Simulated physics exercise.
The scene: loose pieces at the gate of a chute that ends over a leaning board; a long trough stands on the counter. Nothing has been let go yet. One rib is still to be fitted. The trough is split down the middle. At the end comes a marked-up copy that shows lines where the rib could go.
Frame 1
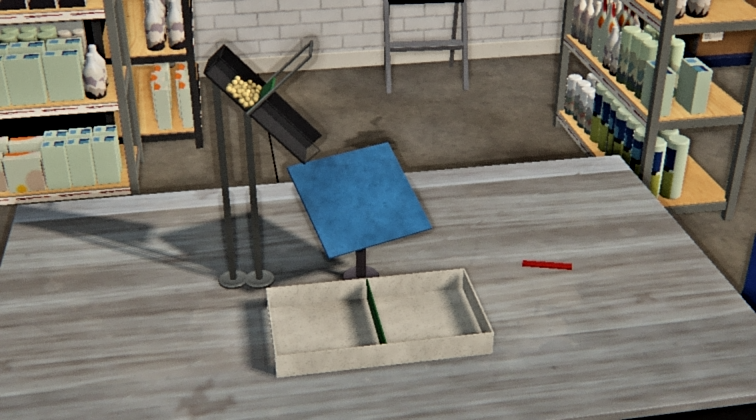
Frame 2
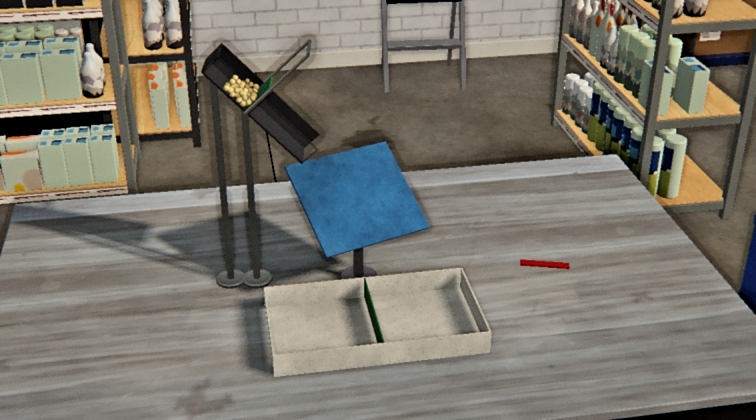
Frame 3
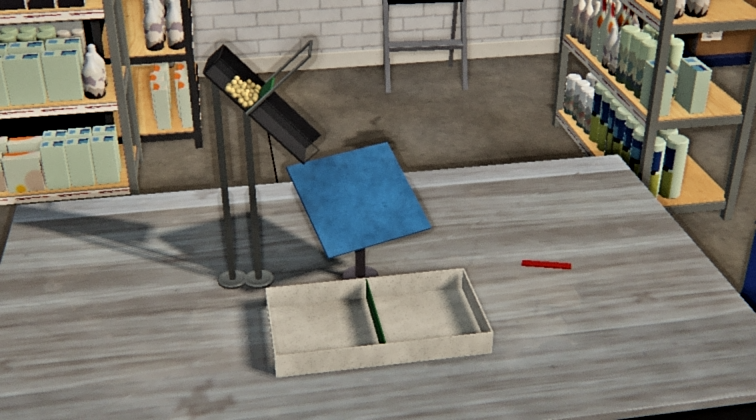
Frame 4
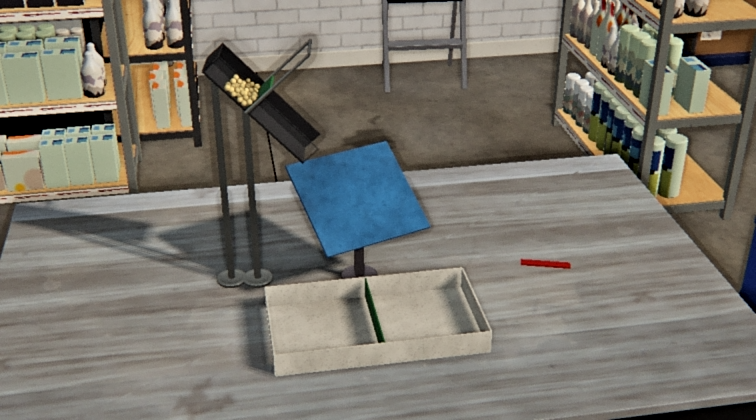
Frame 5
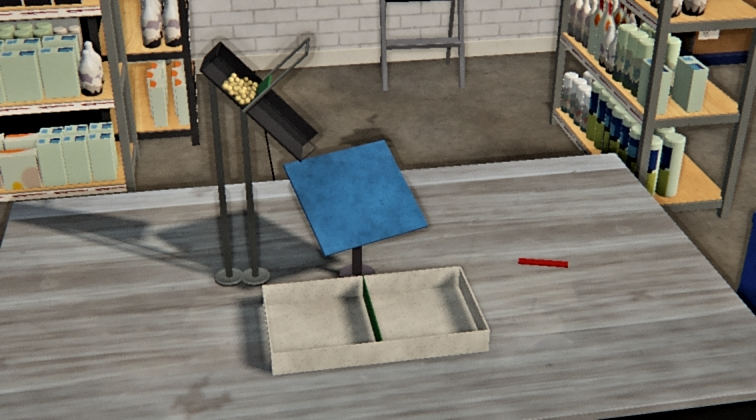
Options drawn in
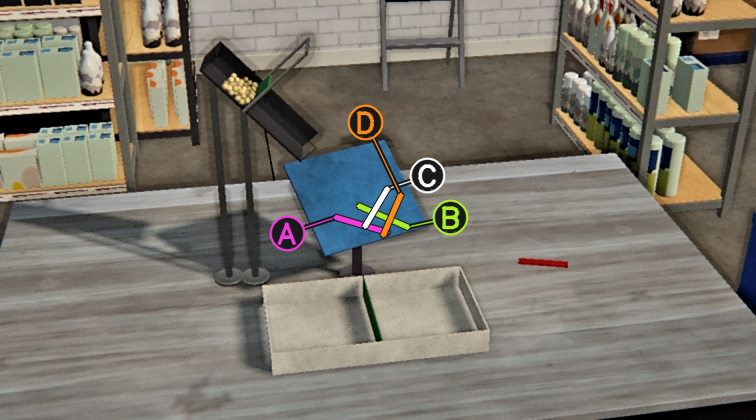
Pale beans sit bunched behind the closed gate of a dark, sloping chute on thin stands, and they stay there throughout. Below, a tilted blue board, an empty divided trough and a small red bar rest on the grey counter, with nothing moving beyond a slight jitter of the view.
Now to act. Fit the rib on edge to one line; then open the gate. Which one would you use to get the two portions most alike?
Line C.
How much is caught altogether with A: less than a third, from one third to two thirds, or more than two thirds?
More than two thirds.
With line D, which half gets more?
More lands on the right.
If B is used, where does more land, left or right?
More lands on the right.
On the marked copy, line A from (336, 217) to (387, 232); line B from (359, 206) to (407, 227); line C from (387, 188) to (365, 226); line D from (400, 195) to (383, 234).
For line A, of what is caught, just a few in the left half, almost all in the right.
For line B, of what is caught, not one piece in the left half, every piece in the right.
For line C, of what is caught, roughly two thirds in the left half, roughly a third in the right.
For line D, of what is caught, about a tenth in the left half, the larger part in the right.
